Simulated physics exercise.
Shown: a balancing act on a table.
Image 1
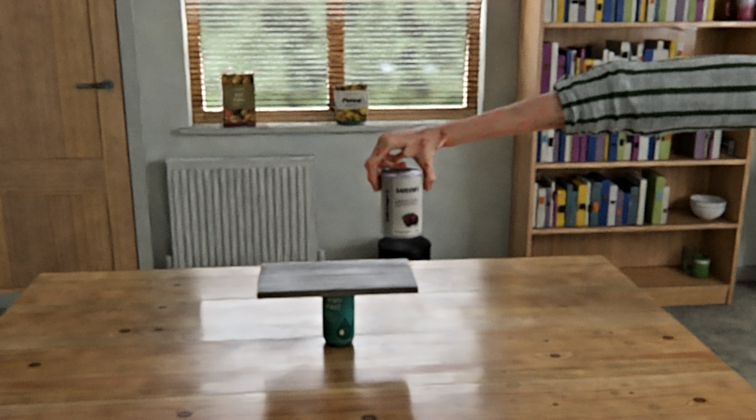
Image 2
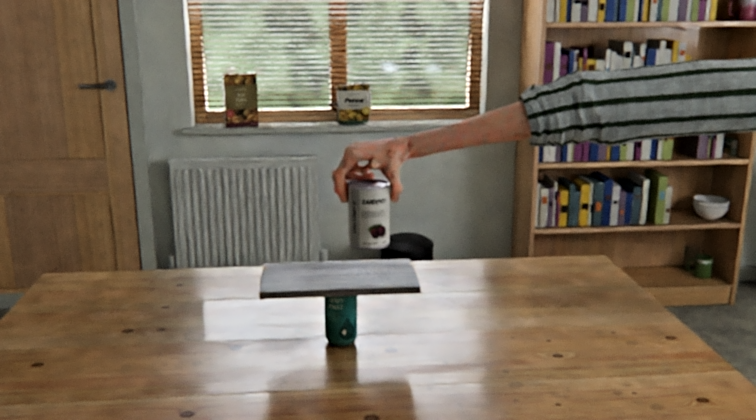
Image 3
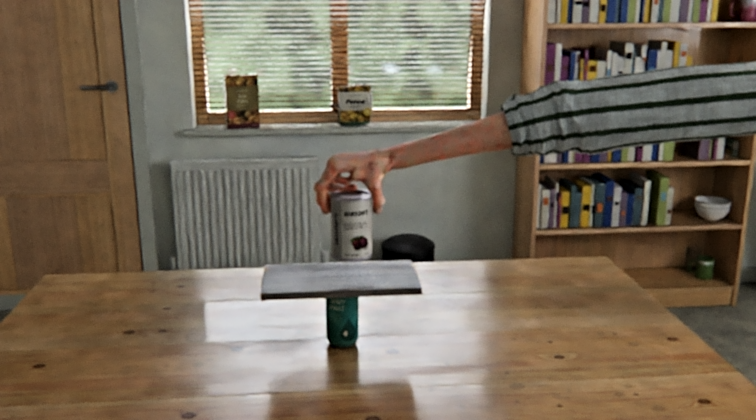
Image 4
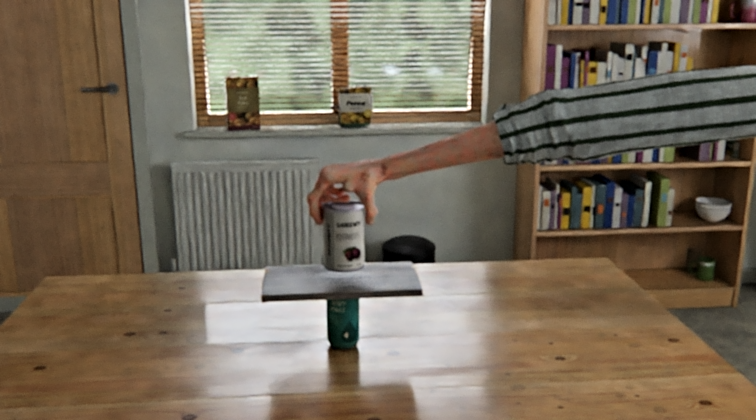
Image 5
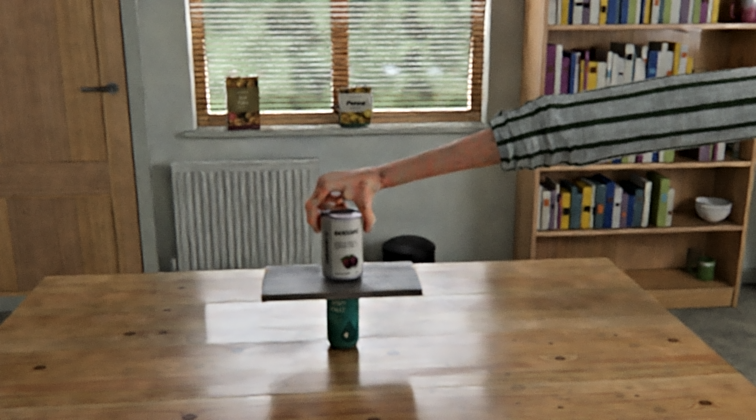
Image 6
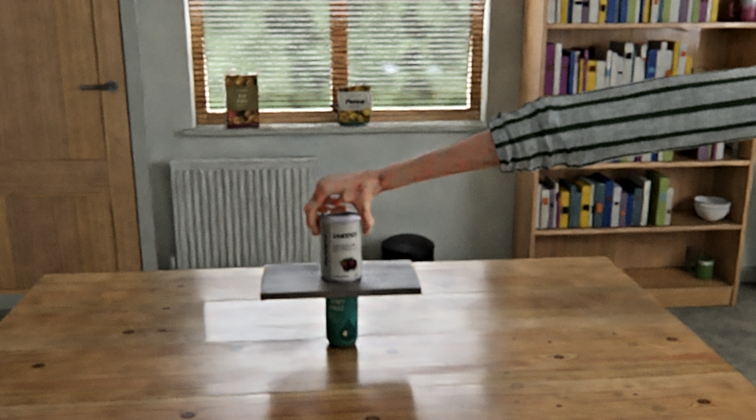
In a room with a wooden table, a grey board sits on top of a turquoise can. A hand in a striped sleeve, reaching in from the right, carries a white tin leftward above the board, then lowers it onto the surface and keeps its grip on the top.
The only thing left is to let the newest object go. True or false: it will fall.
False.
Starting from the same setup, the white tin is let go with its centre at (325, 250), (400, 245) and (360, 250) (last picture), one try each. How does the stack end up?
The first time it stays standing, the second time it collapses, and the third time it stays standing.
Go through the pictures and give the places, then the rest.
On its way; white tin (401, 202); turquoise can (339, 312), in the first picture.
On its way; white tin (369, 213); turquoise can (341, 312), in the second picture.
On its way; white tin (351, 225); turquoise can (342, 313), in the third picture.
On its way; white tin (344, 236); turquoise can (343, 315), in the fourth picture.
On its way; white tin (342, 243); turquoise can (343, 314), in the fifth picture.
In place under the hand; white tin (341, 246); turquoise can (342, 313), in the sixth picture.
Then, 0.90 s later than the last frame, all is still.
Then, 1.80 s later than the last frame, things are still on the move.
When it is over, all 3 as before. End places, in pixels of the last picture, white tin near (341, 247). The stack holds.
